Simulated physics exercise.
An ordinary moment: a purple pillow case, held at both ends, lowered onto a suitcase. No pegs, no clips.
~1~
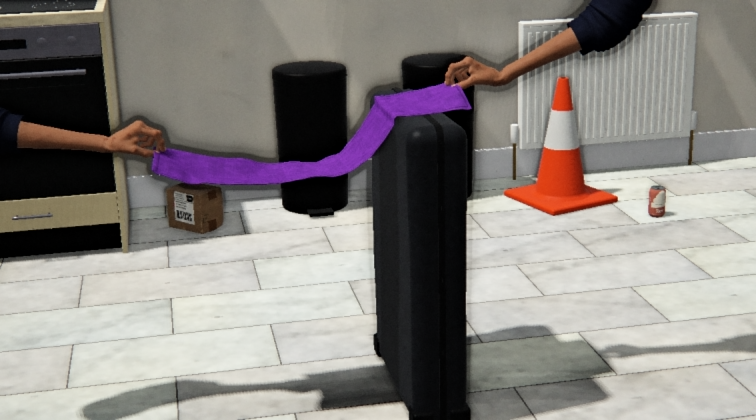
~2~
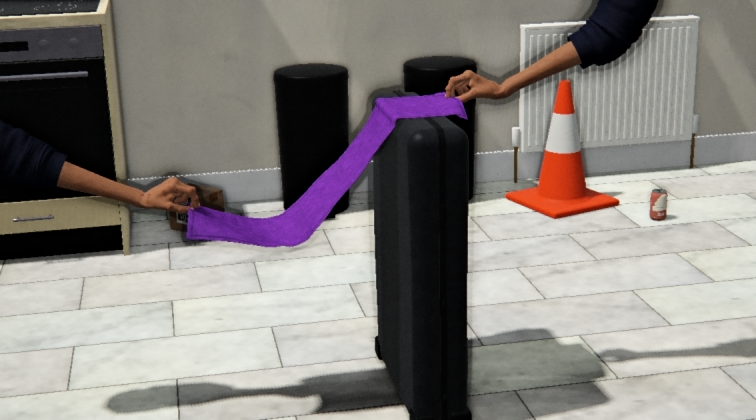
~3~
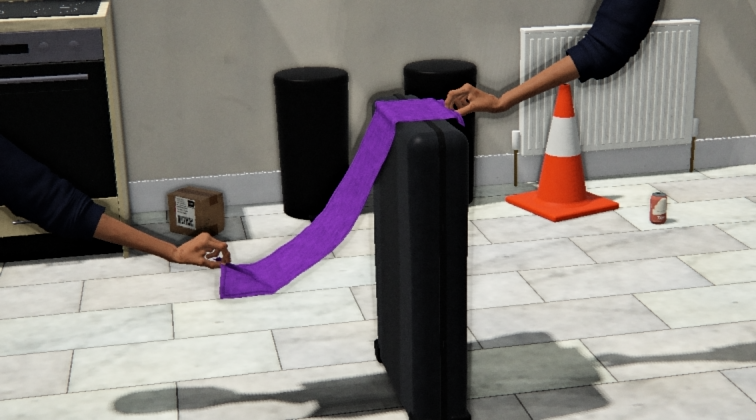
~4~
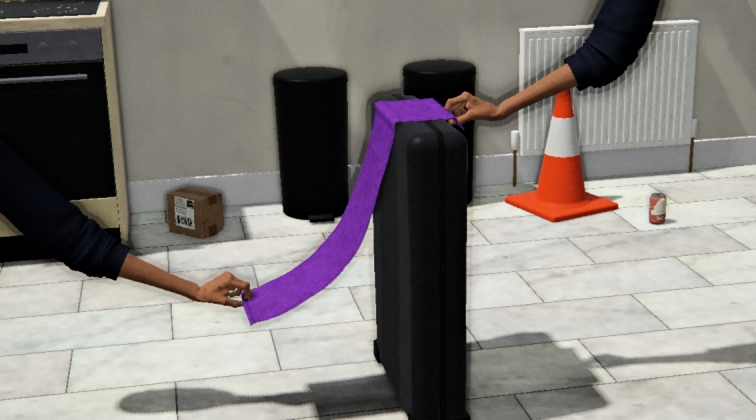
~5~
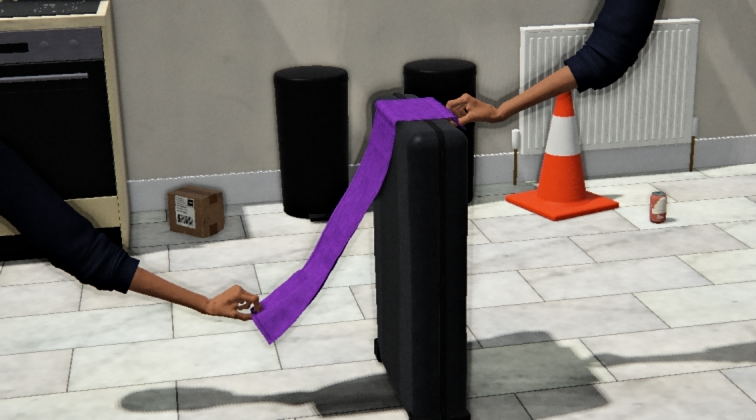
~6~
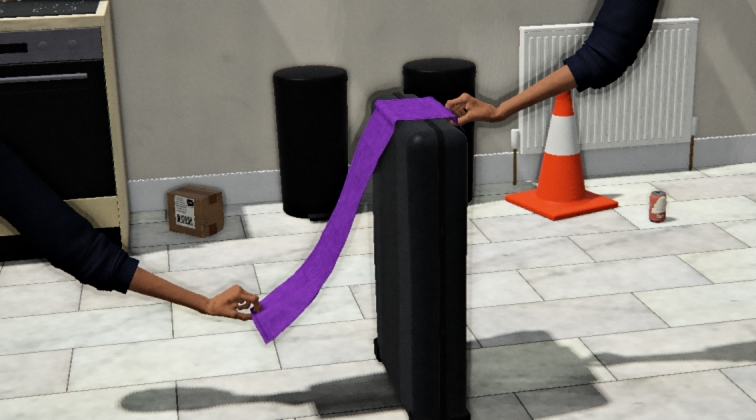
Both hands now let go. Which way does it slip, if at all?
The purple pillow case falls on the left side.
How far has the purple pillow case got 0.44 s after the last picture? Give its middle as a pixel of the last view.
Close to (352, 355).
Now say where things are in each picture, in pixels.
In the first frame, left end (156, 174); right end (467, 110); top of the suitcase (440, 132).
In the second frame, left end (192, 239); right end (463, 118).
In the third frame, left end (226, 298); right end (461, 124); top of the suitcase (441, 139).
In the fourth frame, left end (255, 323); right end (461, 128).
In the fifth frame, left end (273, 342); right end (463, 128).
In the sixth frame, left end (270, 342); right end (462, 128); far more of it on the left.
Then, 0.22 s on from there, pillow case sliding left.
Then, 0.44 s on from there, pillow case clear of the top and falling near (352, 355).
Then, 0.68 s on from there, pillow case in a heap on the floor near (350, 400).
In the end, pillow case in a heap on the floor near (350, 400). The purple pillow case drops leftwards.
